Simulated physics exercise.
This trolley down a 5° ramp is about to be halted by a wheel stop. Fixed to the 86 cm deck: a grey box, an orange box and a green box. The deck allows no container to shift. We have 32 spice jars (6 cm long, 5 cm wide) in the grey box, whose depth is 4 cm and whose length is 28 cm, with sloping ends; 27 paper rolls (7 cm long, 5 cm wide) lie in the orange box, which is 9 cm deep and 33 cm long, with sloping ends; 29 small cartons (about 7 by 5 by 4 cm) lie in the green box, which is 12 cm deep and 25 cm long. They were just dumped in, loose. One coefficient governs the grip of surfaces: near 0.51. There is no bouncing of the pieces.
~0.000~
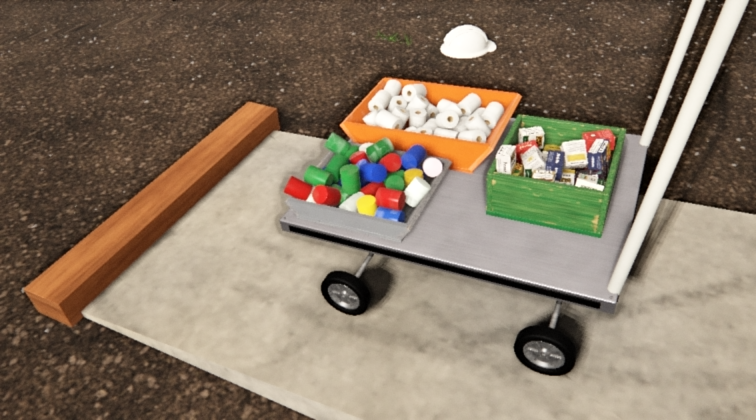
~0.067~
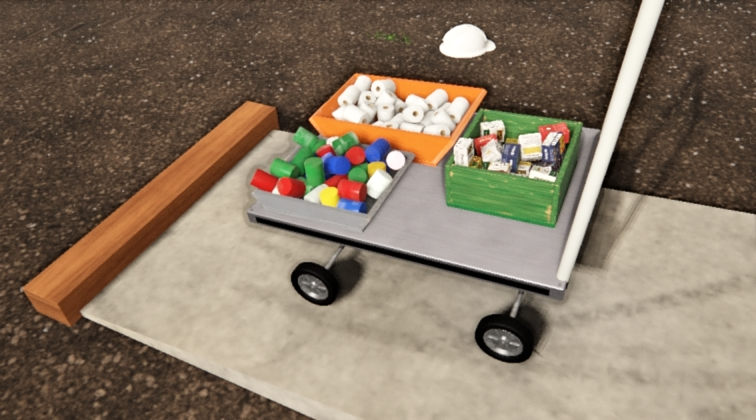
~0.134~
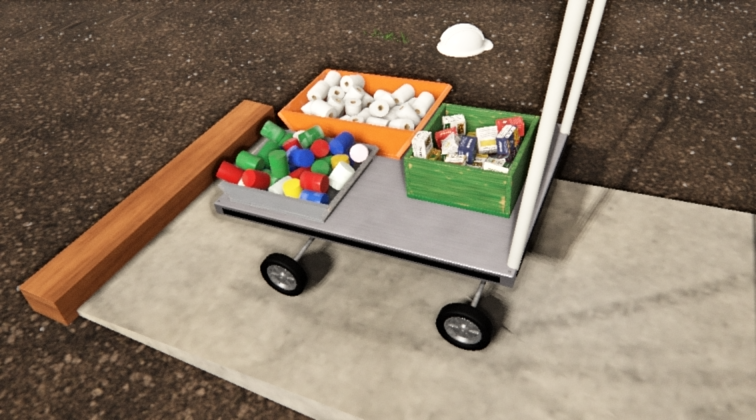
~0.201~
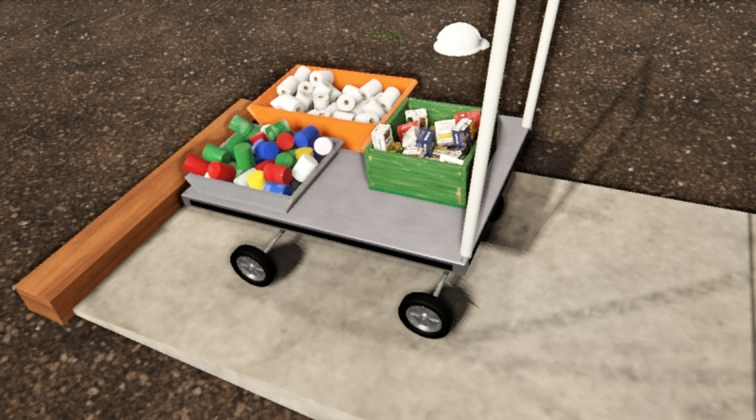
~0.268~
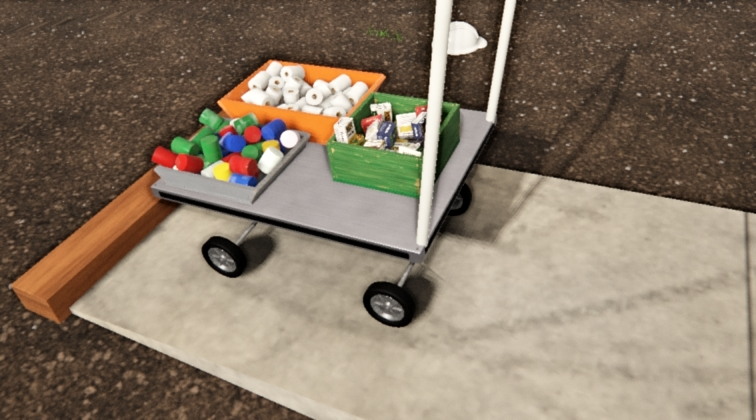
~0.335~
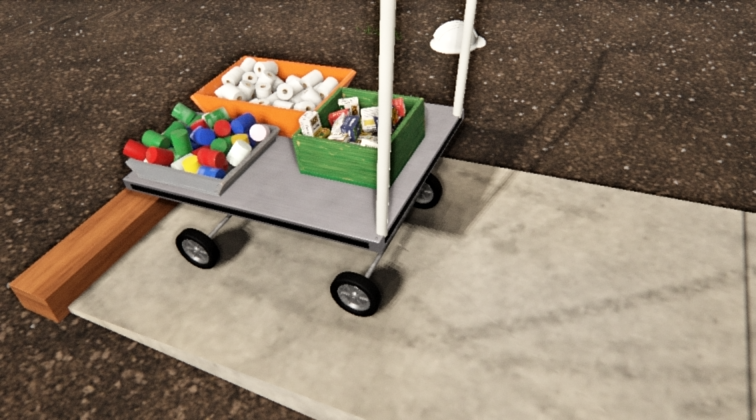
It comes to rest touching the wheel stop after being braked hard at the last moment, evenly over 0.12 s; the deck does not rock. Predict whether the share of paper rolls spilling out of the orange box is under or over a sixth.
The share is under a sixth.
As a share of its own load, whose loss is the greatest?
The grey box.
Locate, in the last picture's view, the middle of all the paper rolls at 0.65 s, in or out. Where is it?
Near (204, 80).
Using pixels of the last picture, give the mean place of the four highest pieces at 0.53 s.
Near (278, 108).
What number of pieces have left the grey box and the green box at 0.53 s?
Estimate at that time - grey box 0, green box 0, give or take.
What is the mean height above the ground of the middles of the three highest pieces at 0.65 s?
Around 74 cm high.
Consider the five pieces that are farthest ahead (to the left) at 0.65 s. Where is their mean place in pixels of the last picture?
Around (88, 95) in pixels.
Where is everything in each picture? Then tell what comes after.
In the first picture (we follow the rim corner now nearest the camera), orange box (its farthest corner) at (384, 78); green box at (603, 192); 77 cm still to roll; nothing out yet.
The second picture shows orange box at (355, 74); green box at (555, 183); 66 cm still to roll.
The third picture shows orange box at (326, 70); green box at (507, 175); 56 cm still to roll.
The fourth picture shows orange box at (296, 66); green box at (461, 166); 45 cm still to roll.
The fifth picture shows orange box at (269, 61); green box at (419, 158); 35 cm still to roll.
The sixth picture shows orange box at (244, 57); green box at (380, 150); 24 cm still to roll; nothing out yet.
After 0.43 s, it begins to slow.
After 0.53 s, 0 of 32 out of the grey box, 0 of 27 out of the orange box and 0 of 29 out of the green box.
After 0.65 s, 5 of 32 out of the grey box, 0 of 27 out of the orange box and 0 of 29 out of the green box.
After 0.88 s, 9 of 32 out of the grey box, 1 of 27 out of the orange box and 1 of 29 out of the green box.
Outcome (at 1.38 s), 10 of 32 out of the grey box, 1 of 27 out of the orange box and 1 of 29 out of the green box. Asked share, 1 of 27, 4 per cent.
